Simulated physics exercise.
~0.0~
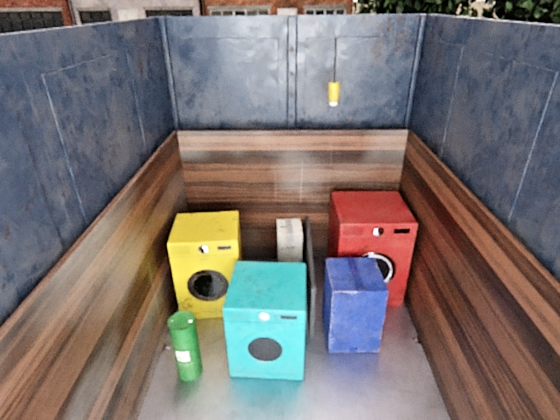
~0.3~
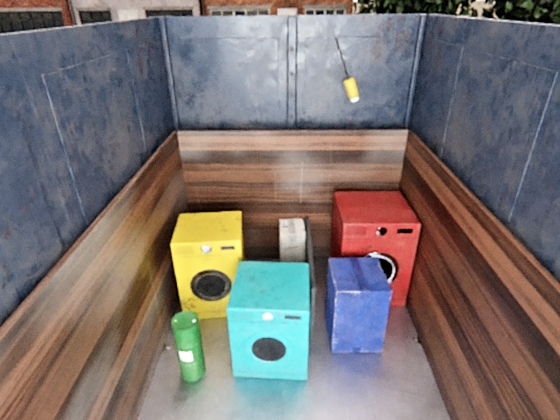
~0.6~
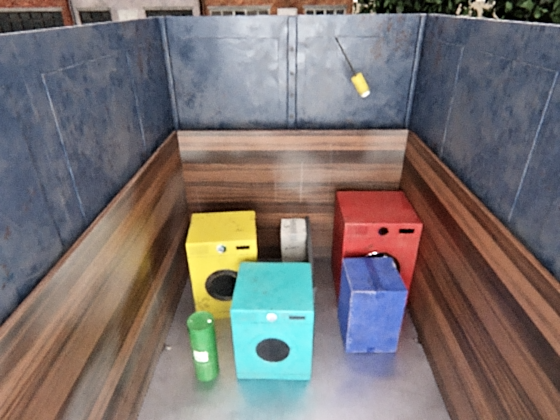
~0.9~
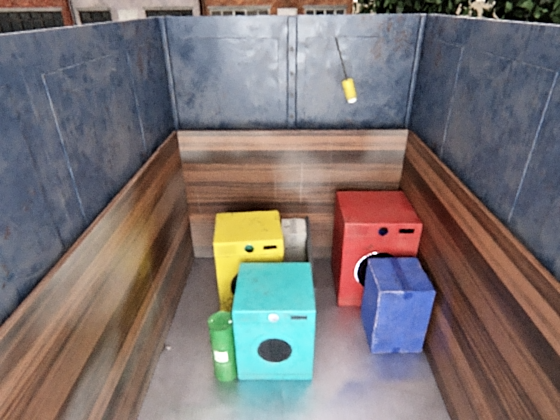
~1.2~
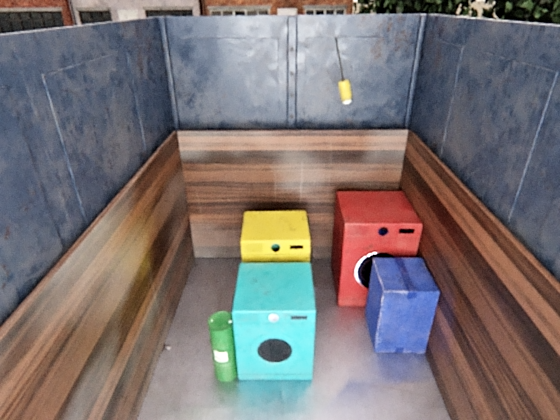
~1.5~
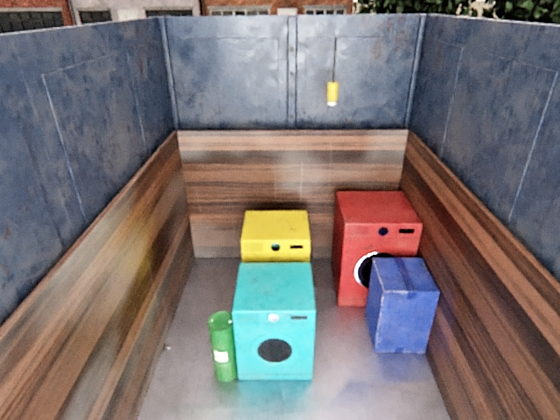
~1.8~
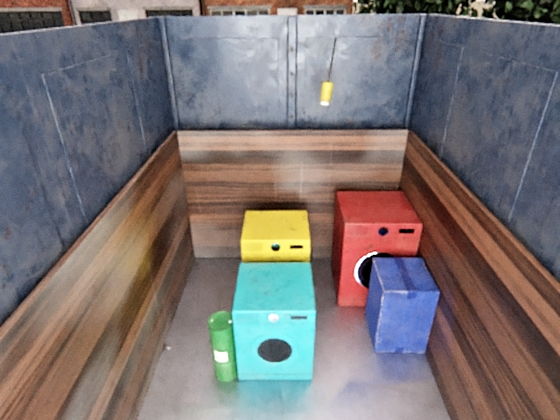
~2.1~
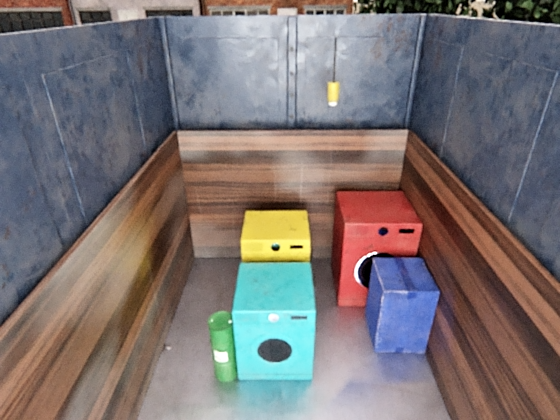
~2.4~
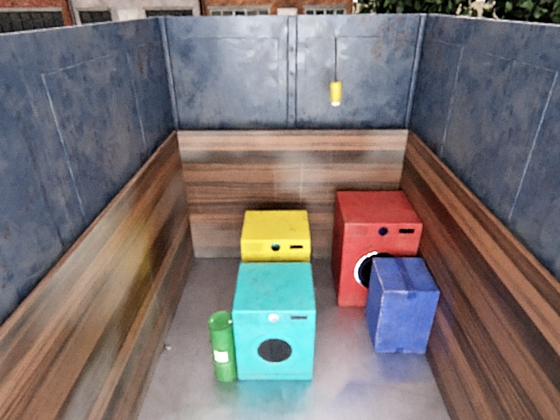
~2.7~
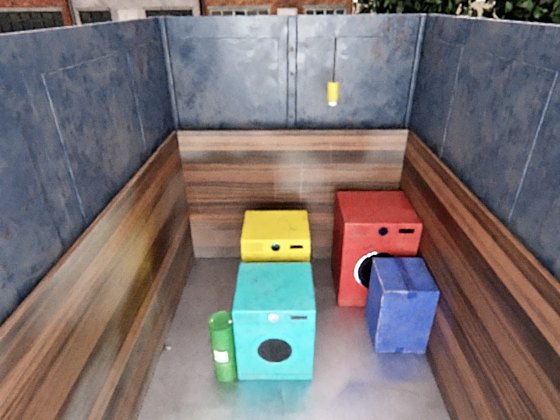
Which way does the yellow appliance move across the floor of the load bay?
The yellow appliance slides to the right, ending up behind the turquoise appliance.
